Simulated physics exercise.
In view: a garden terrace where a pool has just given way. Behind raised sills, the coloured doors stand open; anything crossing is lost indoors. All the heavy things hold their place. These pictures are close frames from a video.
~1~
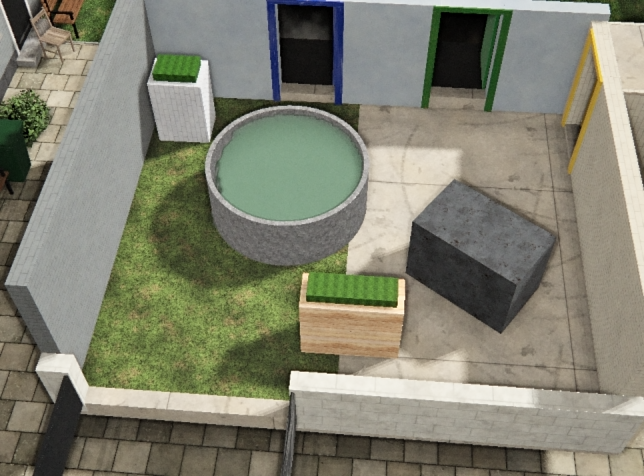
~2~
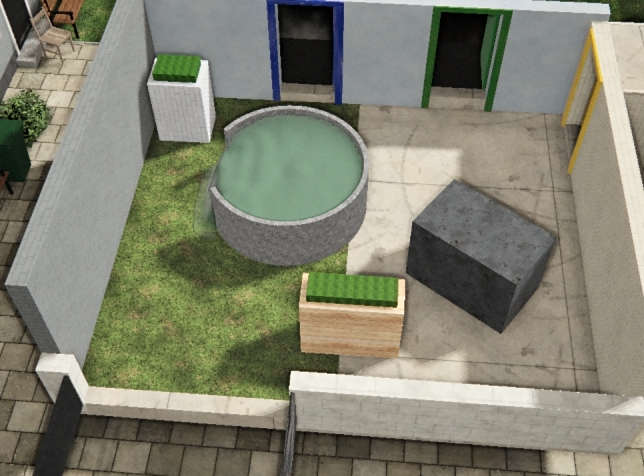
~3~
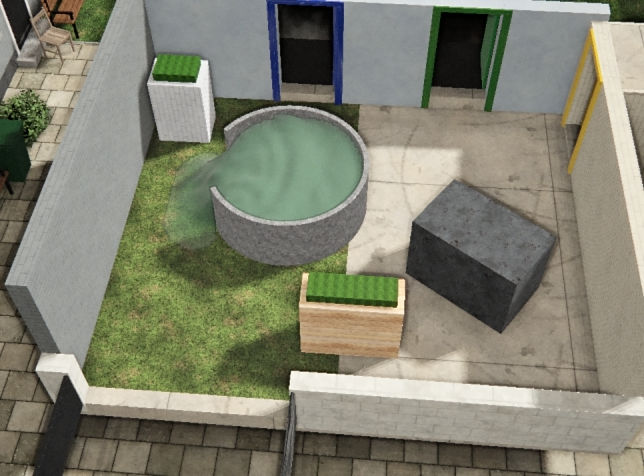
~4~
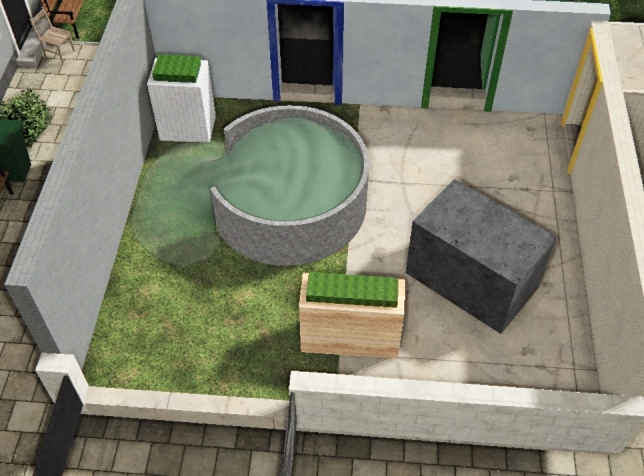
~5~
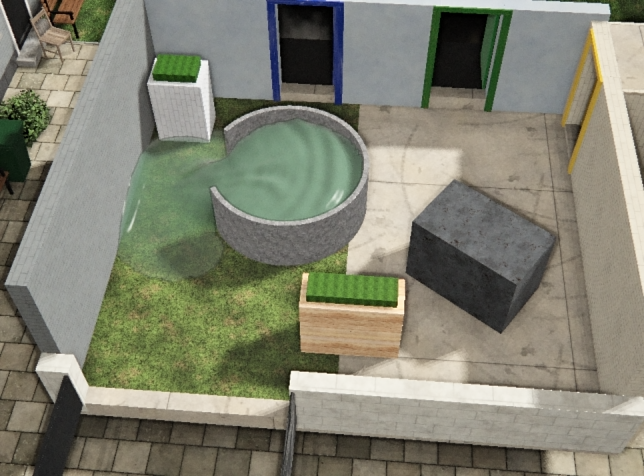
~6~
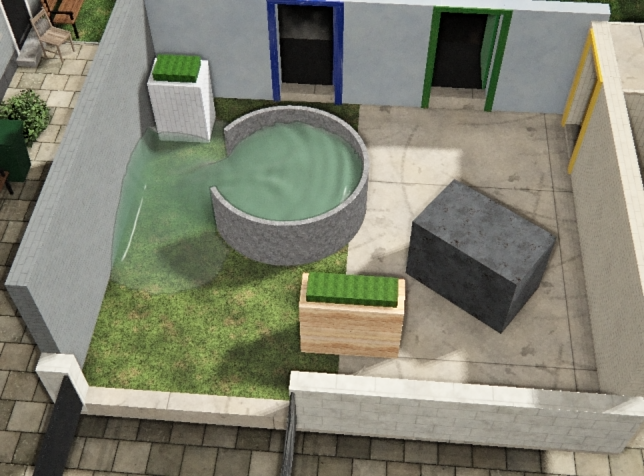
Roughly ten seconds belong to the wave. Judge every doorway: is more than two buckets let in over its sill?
My call: The green door stays at two or fewer, the blue door stays at two or fewer, the yellow door stays at two or fewer.
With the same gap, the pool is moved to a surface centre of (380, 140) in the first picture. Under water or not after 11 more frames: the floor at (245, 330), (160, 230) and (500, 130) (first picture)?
Spot by spot, in the order asked: Untouched, swamped, untouched.
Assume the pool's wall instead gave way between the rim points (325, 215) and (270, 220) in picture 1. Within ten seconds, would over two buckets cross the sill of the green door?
Then: Green is under.
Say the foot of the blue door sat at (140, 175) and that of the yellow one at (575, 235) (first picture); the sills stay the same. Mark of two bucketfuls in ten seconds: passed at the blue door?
My answer is that the blue door goes beyond the limit.
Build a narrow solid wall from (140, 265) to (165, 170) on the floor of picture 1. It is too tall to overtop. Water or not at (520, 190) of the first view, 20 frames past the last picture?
Untouched.
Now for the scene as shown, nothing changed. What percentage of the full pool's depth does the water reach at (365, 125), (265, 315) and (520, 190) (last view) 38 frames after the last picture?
The three come to near 10, 6 and 4 per cent respectively.
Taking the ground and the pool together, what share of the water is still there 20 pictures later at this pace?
Roughly 88 percent.
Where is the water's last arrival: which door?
I say the yellow one.
A moment on, water covers 20 % of the floor; the green door not reached, the blue door not reached, the yellow door not reached.
Next, water covers 30 % of the floor; the green door not reached, the blue door not reached, the yellow door not reached.
Then, water covers 50 % of the floor; the green door wet at the sill, nothing in, the blue door wet at the sill, nothing in, the yellow door not reached.
Later, water covers 80 % of the floor; the green door wet at the sill, nothing in, the blue door under two buckets in, the yellow door wet at the sill, nothing in.
In the end, water covers 95 % of the floor; the green door wet at the sill, nothing in, the blue door under two buckets in, the yellow door under two buckets in.
